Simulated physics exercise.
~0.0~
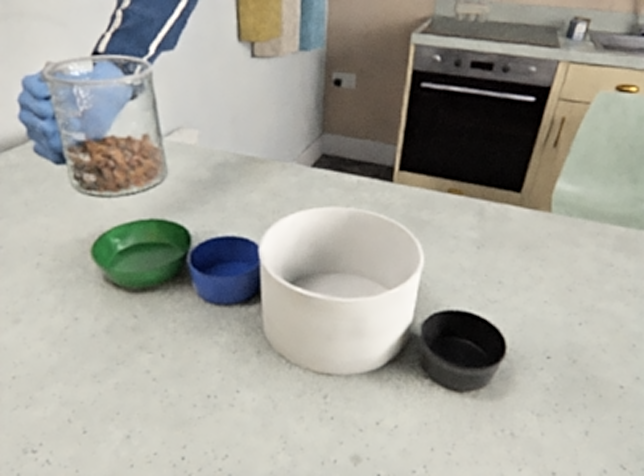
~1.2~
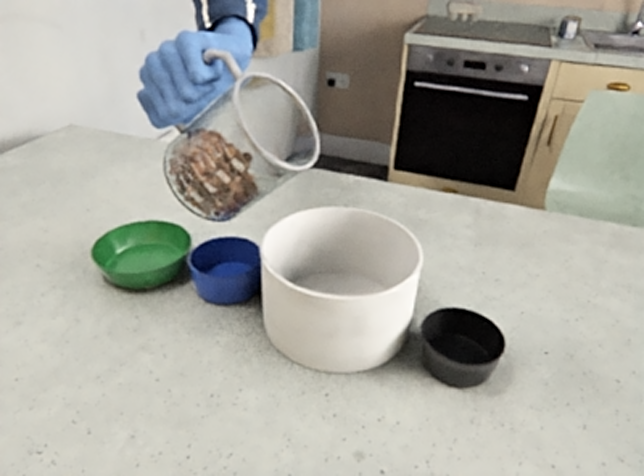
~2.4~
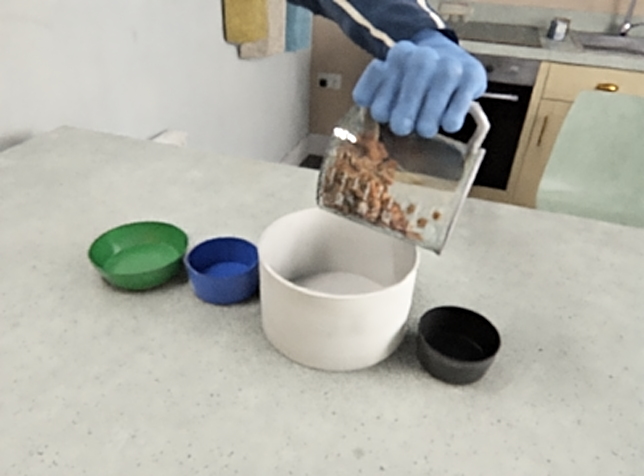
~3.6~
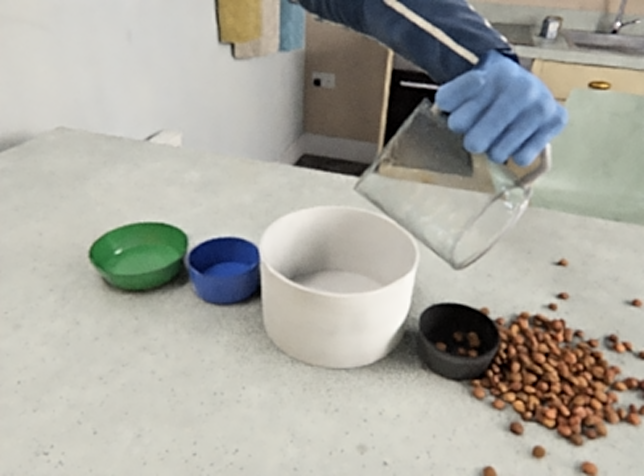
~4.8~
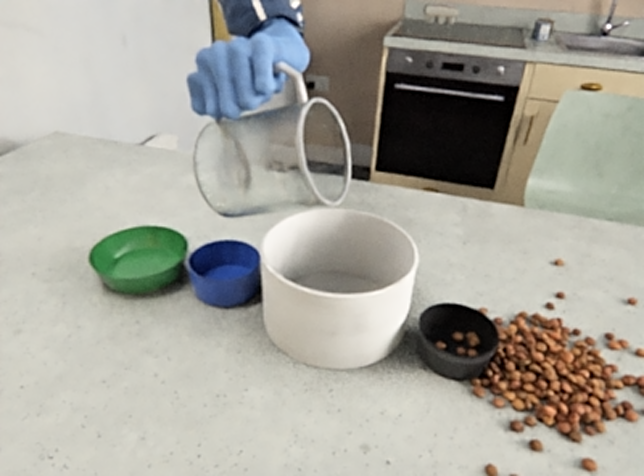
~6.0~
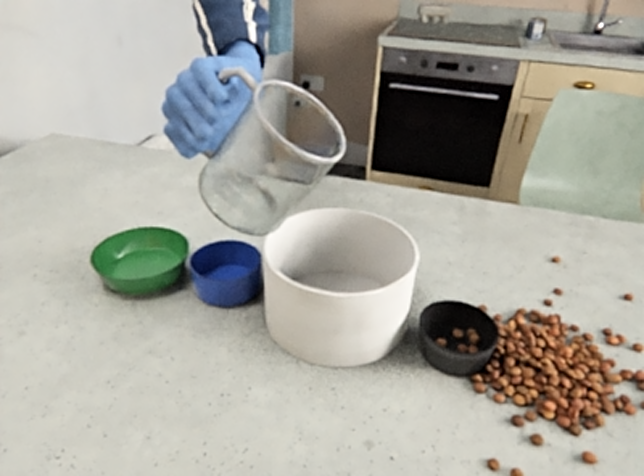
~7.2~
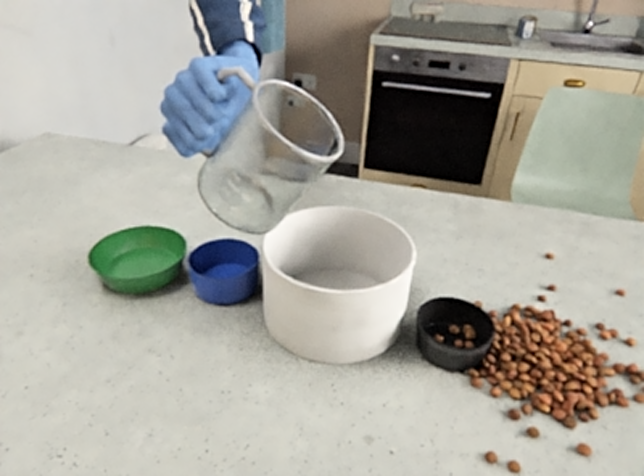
We see a blue-gloved hand carry a glass jug of brown pieces rightward over green, blue, white and black containers, tipping it until nearly everything spills onto the table beyond the black dish, which catches a few, before the emptied jug moves back left and stays tilted.
